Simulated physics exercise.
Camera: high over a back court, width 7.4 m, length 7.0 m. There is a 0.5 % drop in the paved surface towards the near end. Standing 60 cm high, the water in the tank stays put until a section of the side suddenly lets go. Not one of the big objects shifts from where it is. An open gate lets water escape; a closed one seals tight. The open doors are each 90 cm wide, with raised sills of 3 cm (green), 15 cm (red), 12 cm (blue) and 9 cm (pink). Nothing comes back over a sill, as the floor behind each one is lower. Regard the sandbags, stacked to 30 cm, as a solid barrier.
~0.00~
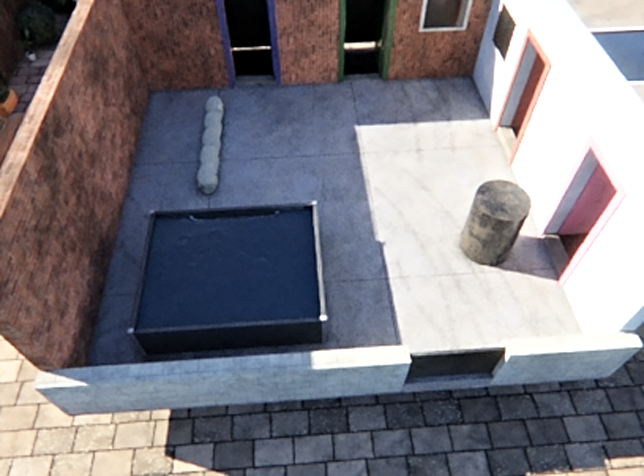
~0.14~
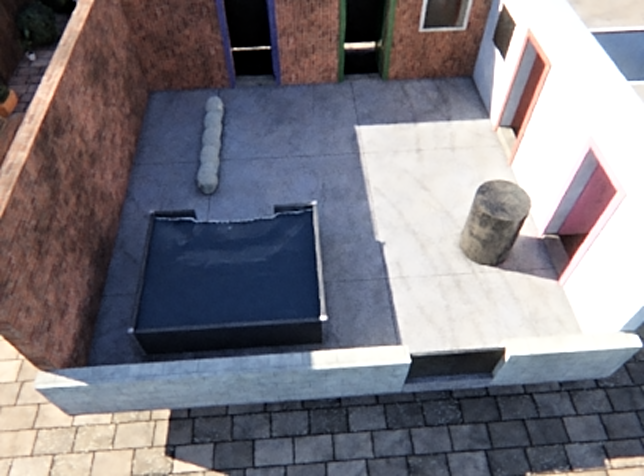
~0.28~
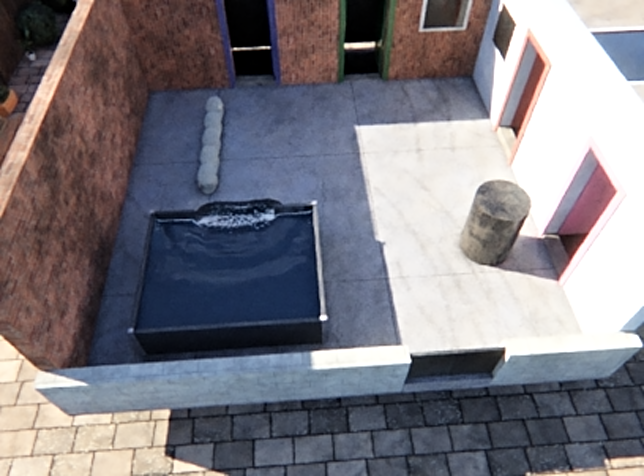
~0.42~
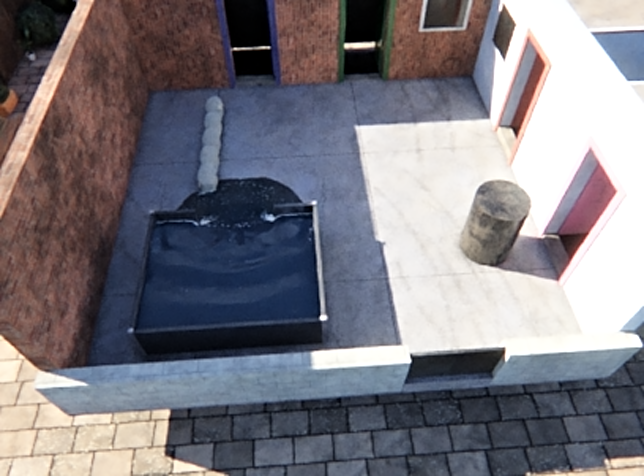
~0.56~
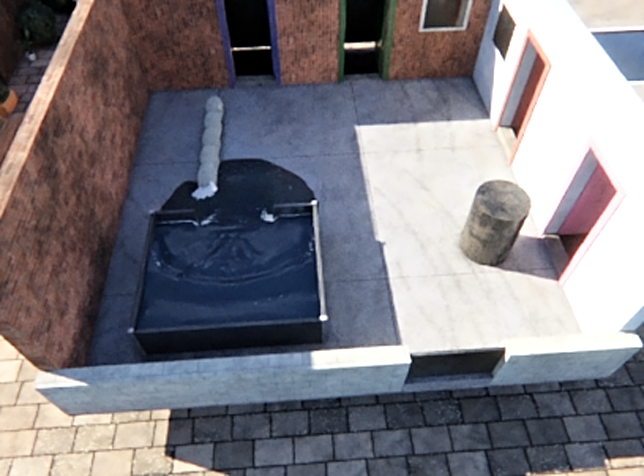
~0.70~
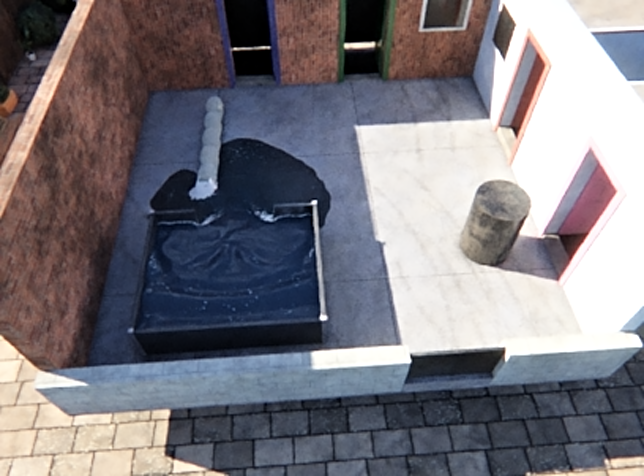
In a walled back court, a full tank of dark water sat still, then its far side opened and water poured out, spreading across the paving around the near end of a sandbag row.
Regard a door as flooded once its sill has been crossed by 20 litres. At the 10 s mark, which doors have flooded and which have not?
The green door has flooded; the red door has not; the blue door has flooded; the pink door has not.
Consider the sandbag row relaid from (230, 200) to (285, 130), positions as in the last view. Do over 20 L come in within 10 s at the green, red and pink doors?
With that change: Green exceeds it, red stays within, pink stays within.
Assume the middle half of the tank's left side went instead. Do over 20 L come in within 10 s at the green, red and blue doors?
Door by door - green: Within bounds, red: Within bounds, blue: Within bounds.
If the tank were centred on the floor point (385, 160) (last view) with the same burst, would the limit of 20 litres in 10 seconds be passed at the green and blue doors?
So the green door tops the limit and the blue door keeps within it.
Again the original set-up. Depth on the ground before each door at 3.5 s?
In cm: Green 10, red 0, blue 24, pink 0.
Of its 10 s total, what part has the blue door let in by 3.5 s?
By then it's near 75% of the total.
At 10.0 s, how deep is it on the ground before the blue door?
Reading: Close to 8.5 cm.
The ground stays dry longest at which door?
Door: Pink.
After 1.4 s water covers 25 % of the floor and is deepest (40 cm) near (213, 196); green door not reached, red door not reached, blue door 15 cm at the sill, 0 L in, pink door not reached.
After 2.2 s water covers 35 % of the floor and is deepest (35 cm) near (213, 196); green door not reached, red door not reached, blue door 30 cm at the sill, 61 L in, pink door not reached.
After 3.5 s water covers 45 % of the floor and is deepest (24 cm) near (254, 93); green door 10 cm at the sill, 33 L in, red door not reached, blue door 24 cm at the sill, 171 L in, pink door not reached.
After 6.0 s water covers 65 % of the floor and is deepest (16 cm) near (158, 93); green door 7 cm at the sill, 71 L in, red door 9 cm at the sill, 0 L in, blue door 16 cm at the sill, 228 L in, pink door not reached.
After 10.0 s water covers 90 % of the floor and is deepest (13 cm) near (90, 355); green door 5 cm at the sill, 93 L in, red door 7 cm at the sill, 0 L in, blue door 8 cm at the sill, 235 L in, pink door 7 cm at the sill, 0 L in.
